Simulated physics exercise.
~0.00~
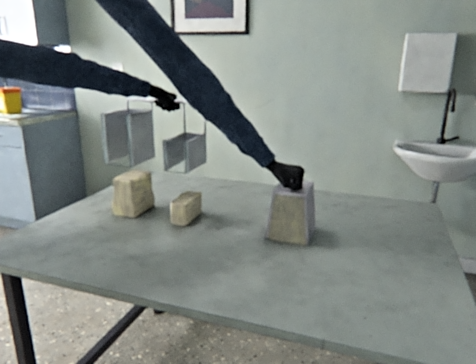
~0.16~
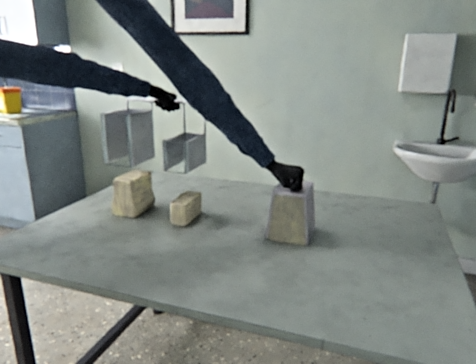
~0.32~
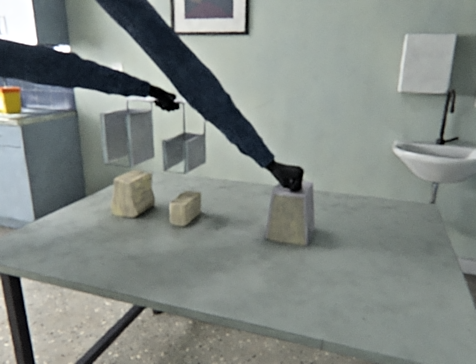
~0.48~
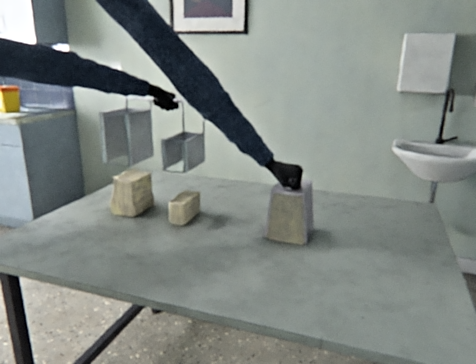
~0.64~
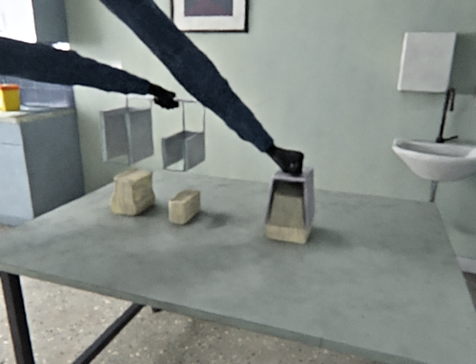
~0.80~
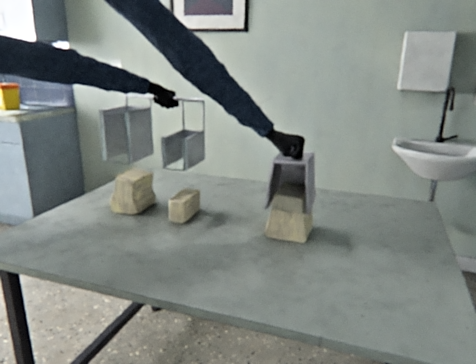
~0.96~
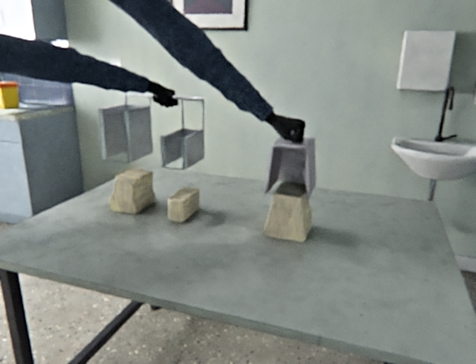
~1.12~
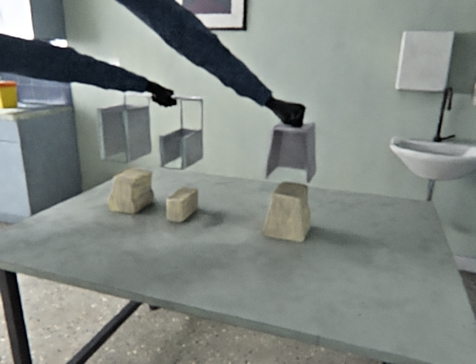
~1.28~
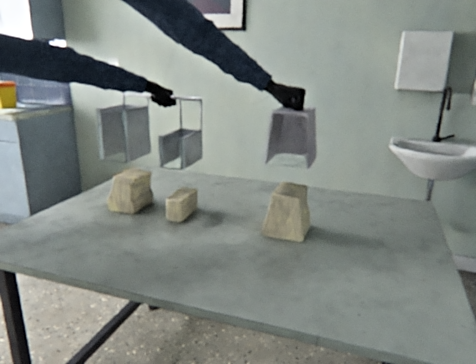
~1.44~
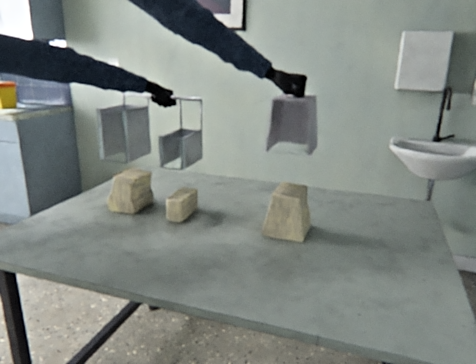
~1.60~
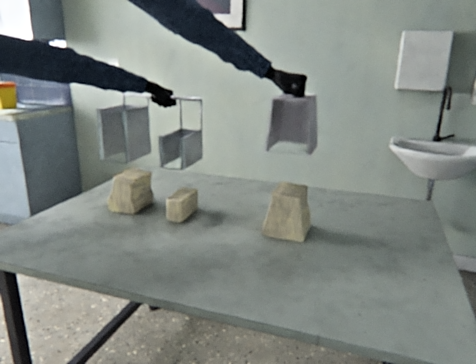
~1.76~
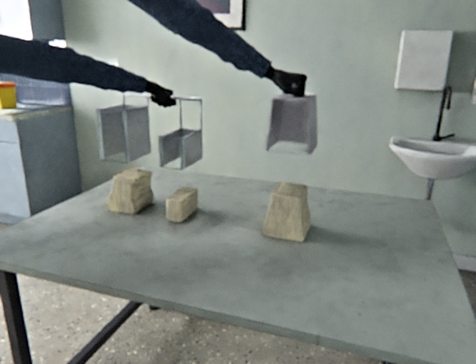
In a room with a sink, a gloved hand lifts a tin straight up off a pale block, which stays standing on the table.
